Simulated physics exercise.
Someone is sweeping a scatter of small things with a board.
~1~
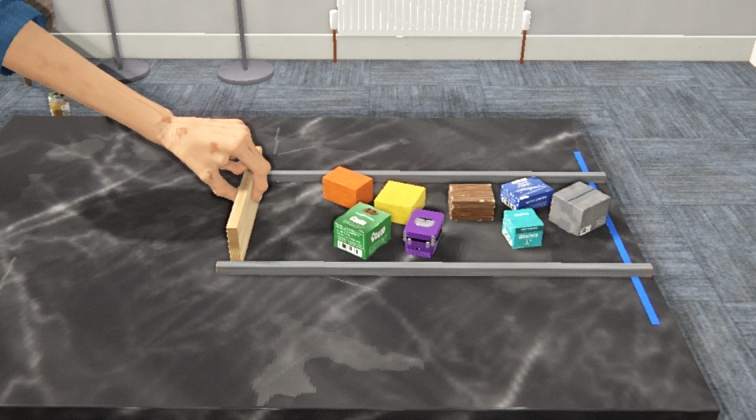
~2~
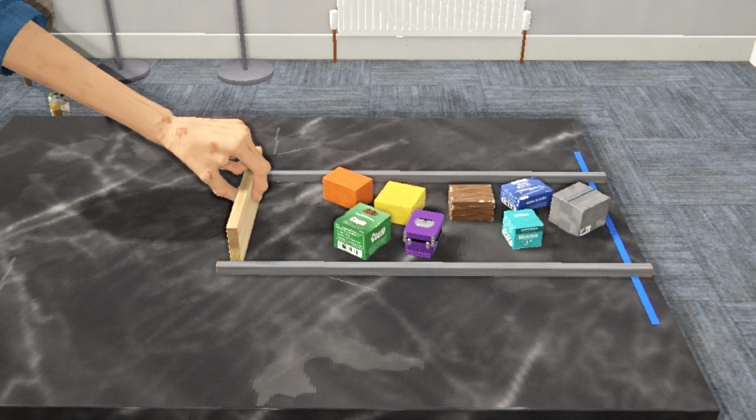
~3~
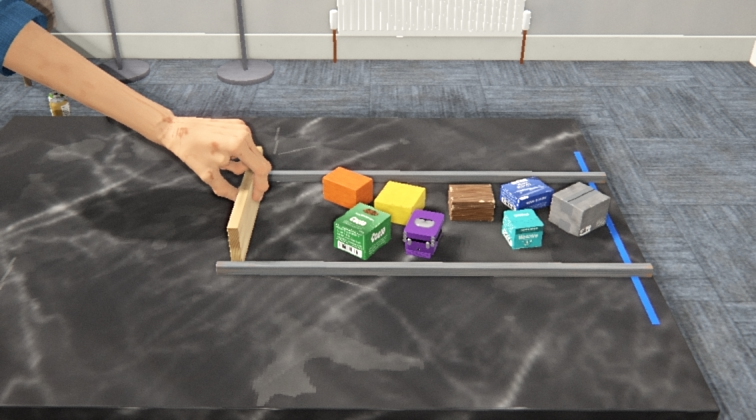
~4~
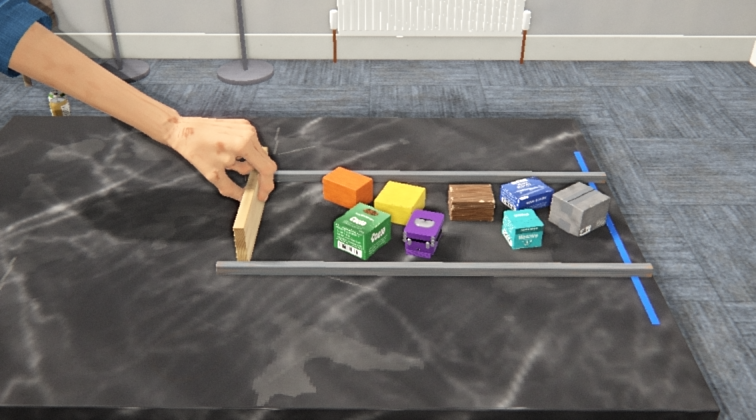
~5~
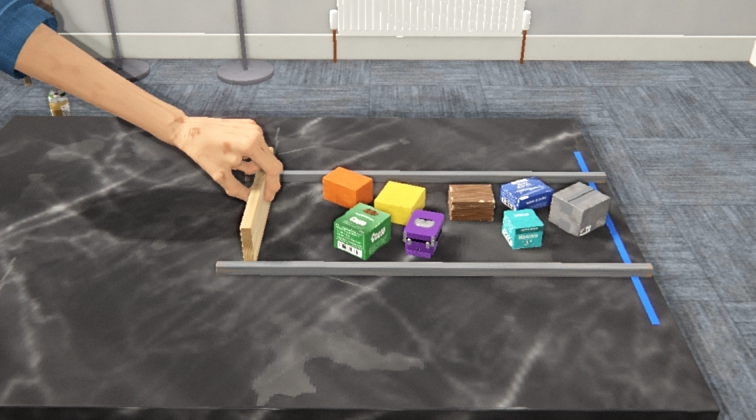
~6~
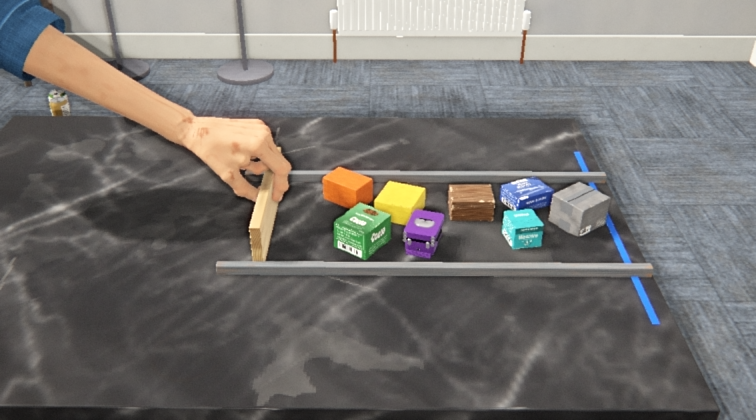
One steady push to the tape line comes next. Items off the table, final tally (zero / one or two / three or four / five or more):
Final tally: Five or more.
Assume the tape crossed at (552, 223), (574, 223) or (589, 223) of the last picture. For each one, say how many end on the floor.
3, 4, 6.
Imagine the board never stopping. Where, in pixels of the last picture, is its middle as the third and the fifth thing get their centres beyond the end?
The first one at (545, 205), the next at (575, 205).
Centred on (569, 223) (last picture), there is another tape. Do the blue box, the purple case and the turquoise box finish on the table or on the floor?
Result - the blue box is gone, the purple case is safe, the turquoise box is gone.
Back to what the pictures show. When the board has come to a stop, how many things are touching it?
Number: 1.
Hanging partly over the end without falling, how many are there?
The number overhanging is 1.
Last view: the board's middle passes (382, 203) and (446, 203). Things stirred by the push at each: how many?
5, then 7.
Soon after, none off yet; grey box at rest near (579, 209); blue box moving near (533, 192); turquoise box at rest near (522, 229).
In the end, the number that fall off is five or more; gone, orange block, yellow block, purple case, brown block, turquoise box, blue box and grey box.
